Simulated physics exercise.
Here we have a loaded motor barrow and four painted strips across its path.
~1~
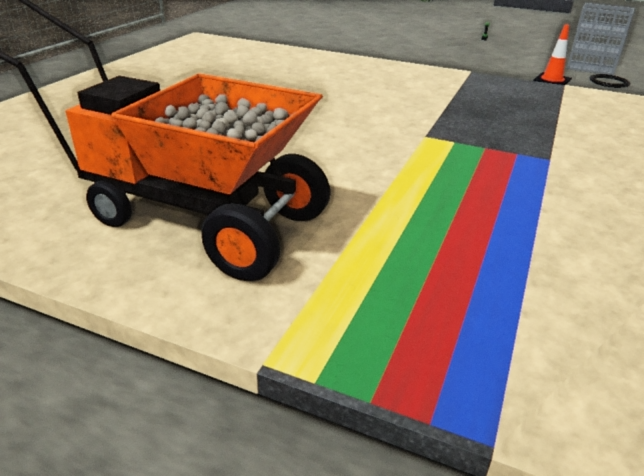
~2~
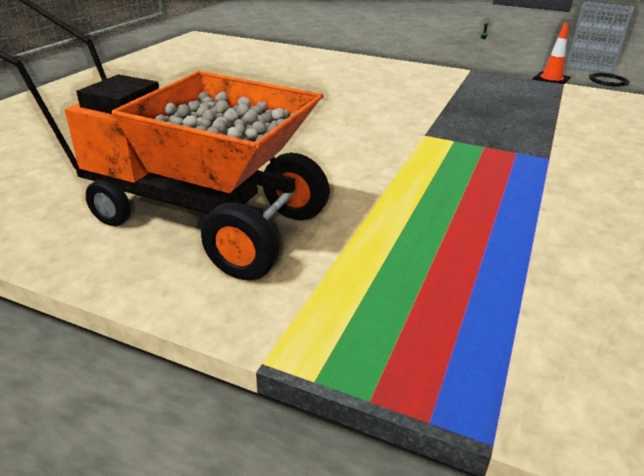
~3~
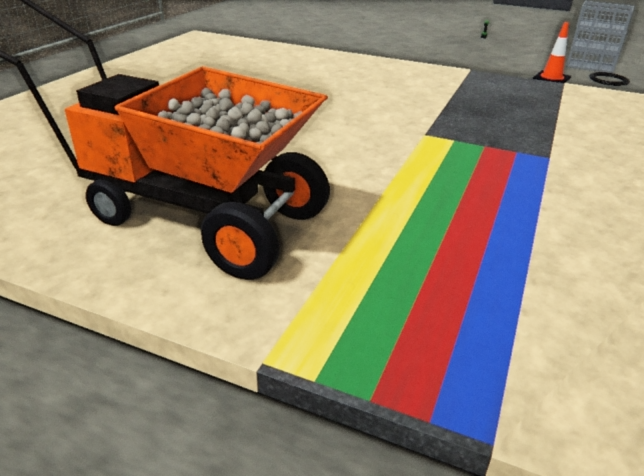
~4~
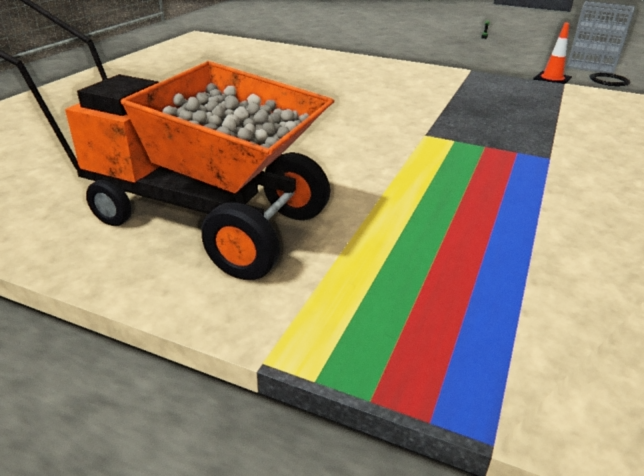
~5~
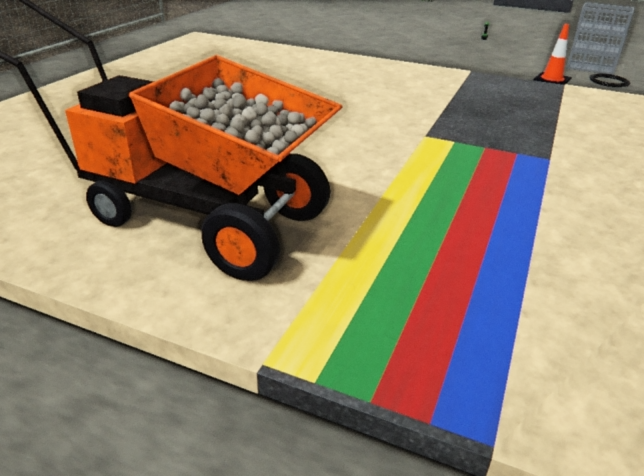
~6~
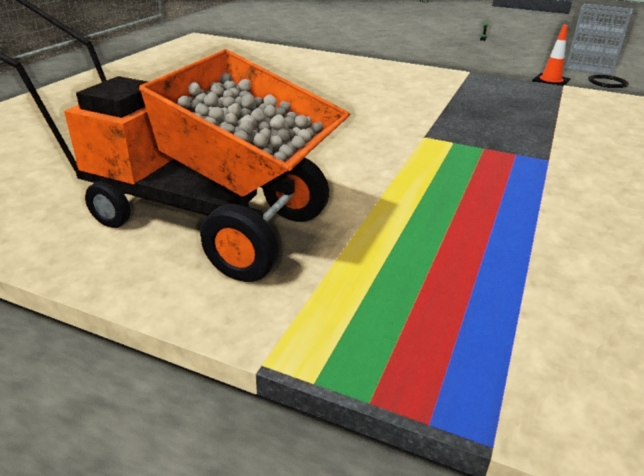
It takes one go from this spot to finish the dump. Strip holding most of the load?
Green.
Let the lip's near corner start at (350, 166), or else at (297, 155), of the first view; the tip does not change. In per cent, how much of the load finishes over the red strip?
In order, 30 % followed by 40 %.
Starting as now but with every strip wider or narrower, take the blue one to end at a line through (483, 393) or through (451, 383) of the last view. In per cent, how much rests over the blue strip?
The first one comes out at 10 percent, while the second comes out at 20 percent.
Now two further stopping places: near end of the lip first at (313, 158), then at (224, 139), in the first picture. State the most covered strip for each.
First spot: Red; second spot: The strip in yellow.
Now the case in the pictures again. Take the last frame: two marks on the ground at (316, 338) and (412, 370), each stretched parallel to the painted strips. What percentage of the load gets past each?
Roughly 90 and 30 percent.
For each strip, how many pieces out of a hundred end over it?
I'd say the yellow strip has near 20, the green strip near 40, the red strip near 25 and the blue strip near 10 per cent.
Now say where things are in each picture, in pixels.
In the first frame, lip of the skip near (255, 146), level; top of the load near (221, 121), river pebbles; yellow strip near (315, 332); green strip near (365, 348); red strip near (418, 365); blue strip near (475, 384).
In the second frame, lip of the skip near (256, 145), level; top of the load near (209, 116).
In the third frame, lip of the skip near (261, 147), tipped barely; top of the load near (207, 110).
In the fourth frame, lip of the skip near (269, 152), tipped a little; top of the load near (208, 119).
In the fifth frame, lip of the skip near (279, 159), tipped a little; top of the load near (209, 108).
In the sixth frame, lip of the skip near (289, 168), tipped clearly; top of the load near (217, 105); yellow strip near (314, 332); green strip near (364, 348); red strip near (417, 366); blue strip near (474, 384).
Shortly afterwards, skip tipped steeply; the whole lot in the skip.
Next, skip tipped steeply; the bulk in the skip; only a few over the yellow strip; a little over the green strip; only a few over the red strip; only a few falling.
Some moments later, skip tipped right over; near a quarter in the skip; a little over the yellow strip; near a third over the green strip; near a quarter over the red strip; a little over the blue strip; only a few off the paint.
In the end, skip tipped right over; only a few in the skip; near a quarter over the yellow strip; near a third over the green strip; near a quarter over the red strip; a little over the blue strip; a little off the paint.
